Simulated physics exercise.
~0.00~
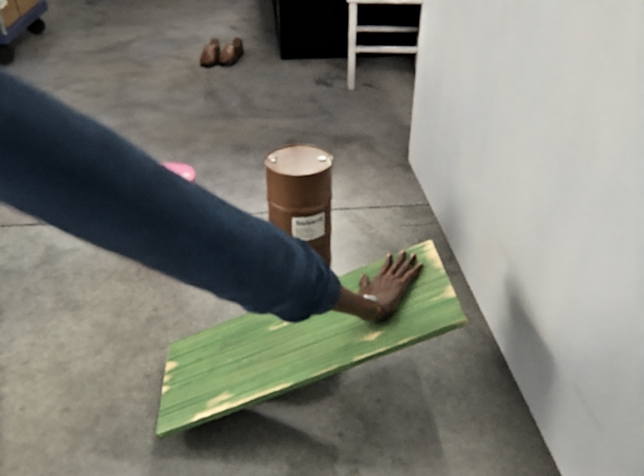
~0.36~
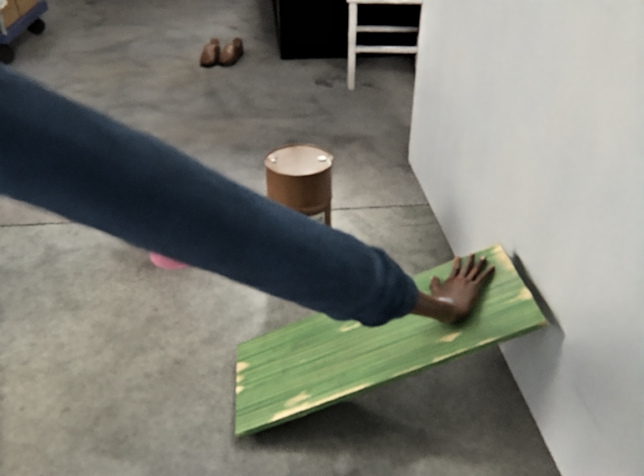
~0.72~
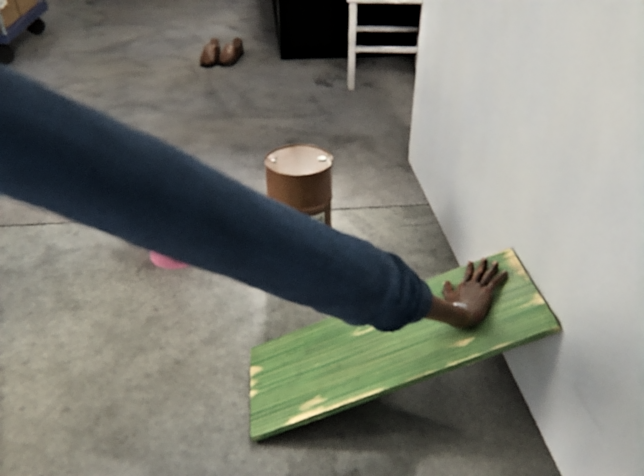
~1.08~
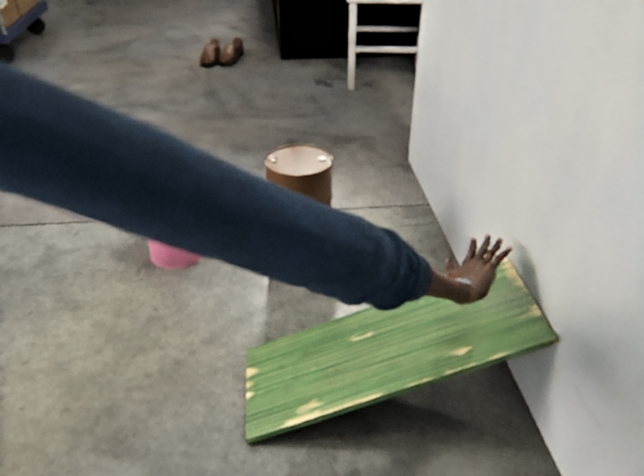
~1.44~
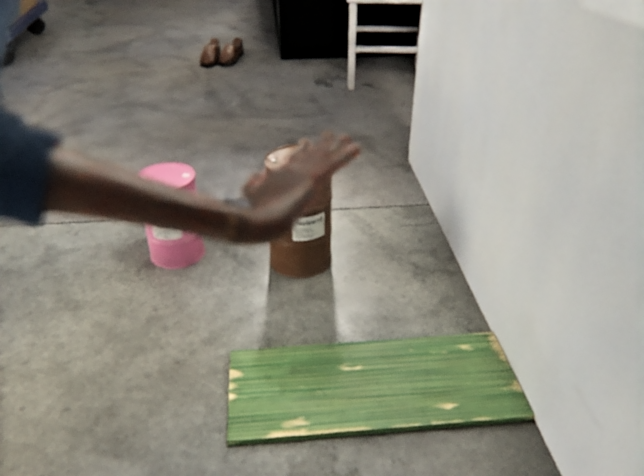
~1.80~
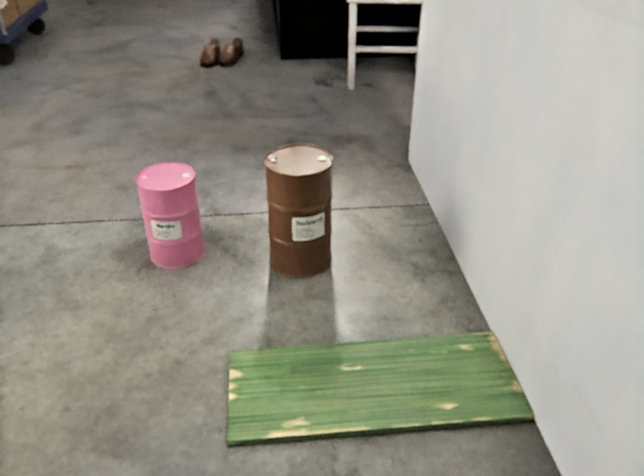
A green board was slid to the right by a hand and leaned at a slant against the white wall, but once the hand let go, it slipped down and ended up flat on the floor, in front of the unmoved pink and brown canisters.
